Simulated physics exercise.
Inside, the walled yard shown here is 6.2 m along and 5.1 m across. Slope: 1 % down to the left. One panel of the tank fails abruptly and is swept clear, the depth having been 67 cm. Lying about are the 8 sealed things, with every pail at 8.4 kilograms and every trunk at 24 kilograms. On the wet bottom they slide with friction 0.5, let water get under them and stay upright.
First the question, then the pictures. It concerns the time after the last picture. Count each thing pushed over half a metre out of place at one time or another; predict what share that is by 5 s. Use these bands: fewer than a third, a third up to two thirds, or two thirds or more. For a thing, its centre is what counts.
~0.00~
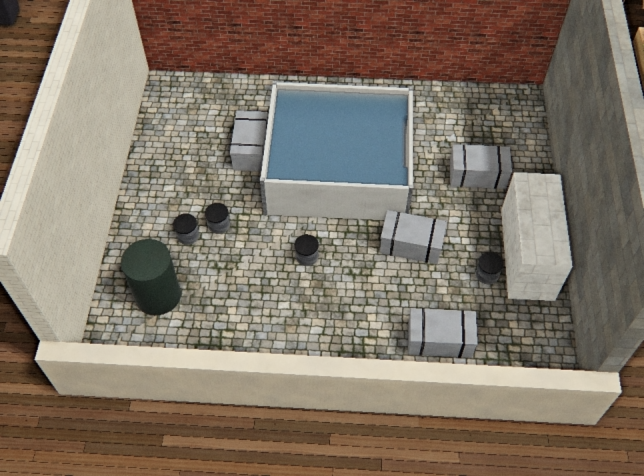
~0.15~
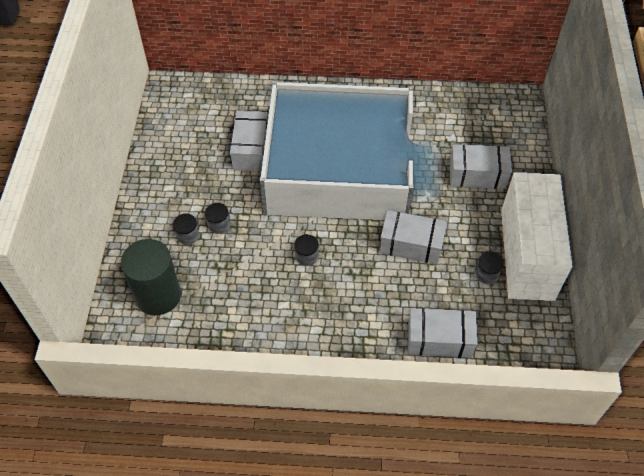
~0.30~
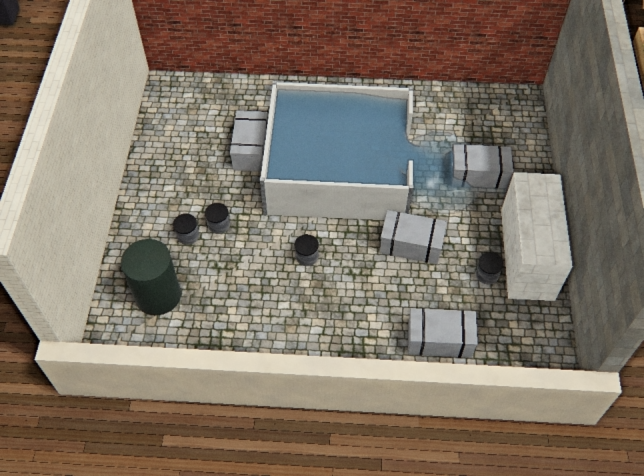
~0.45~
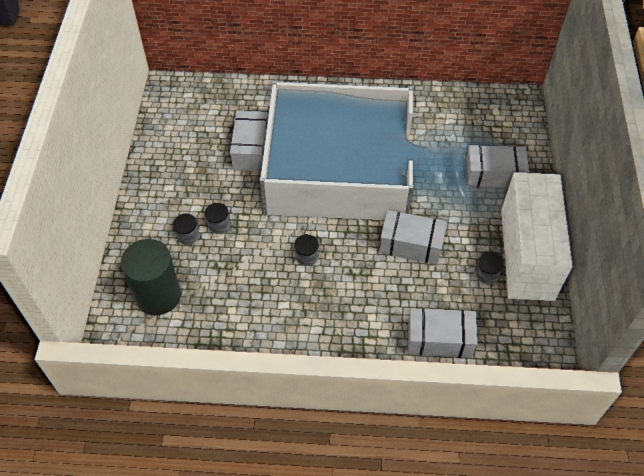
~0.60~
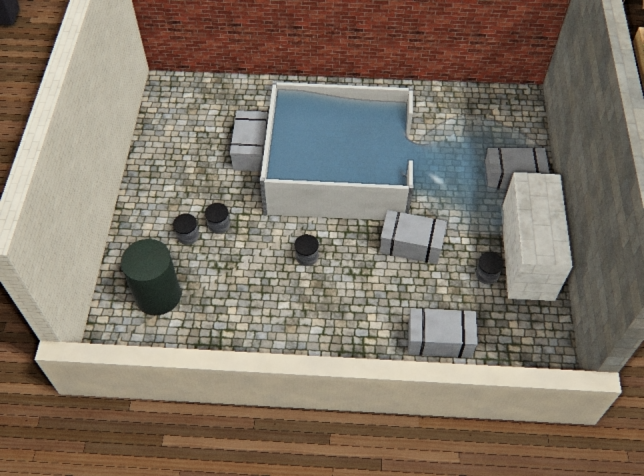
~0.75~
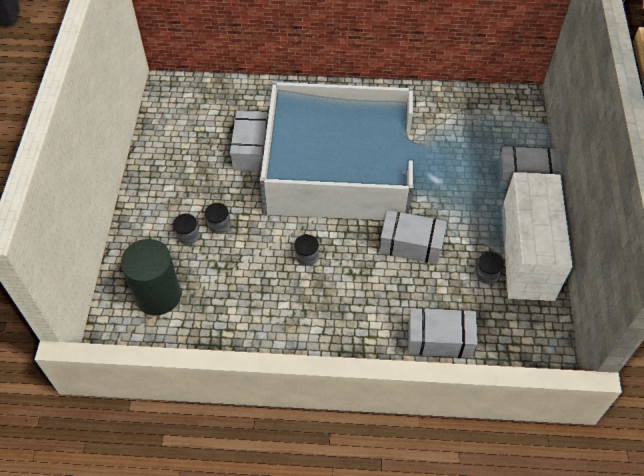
It falls in a third up to two thirds.
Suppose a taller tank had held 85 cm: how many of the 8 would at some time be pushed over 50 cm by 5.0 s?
The answer would then be 3.
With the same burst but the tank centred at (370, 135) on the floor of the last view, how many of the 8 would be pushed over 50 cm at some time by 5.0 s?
In that case the number is 2.
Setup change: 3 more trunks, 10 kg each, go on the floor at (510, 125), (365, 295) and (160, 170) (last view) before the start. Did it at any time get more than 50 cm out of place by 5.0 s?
Each in turn ends up beyond the limit, within the limit, within the limit.
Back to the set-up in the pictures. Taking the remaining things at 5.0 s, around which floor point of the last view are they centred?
Close to (326, 231).
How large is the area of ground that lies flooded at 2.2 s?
Somewhere around 12 m2, roughly.
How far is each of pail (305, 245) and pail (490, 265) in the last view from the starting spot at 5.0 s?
In that order: 0 cm, 100 cm.
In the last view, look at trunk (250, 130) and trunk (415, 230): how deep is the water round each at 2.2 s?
About 0 and 0 cm.
After 1.1 s 1 of 8 are over 50 cm from their spots; 0 afloat.
After 2.2 s 2 of 8 are over 50 cm from their spots; 1 afloat.
After 3.5 s 2 of 8 are over 50 cm from their spots; 1 afloat.
After 5.0 s 3 of 8 are over 50 cm from their spots, and 3 have been at some point; 1 afloat.
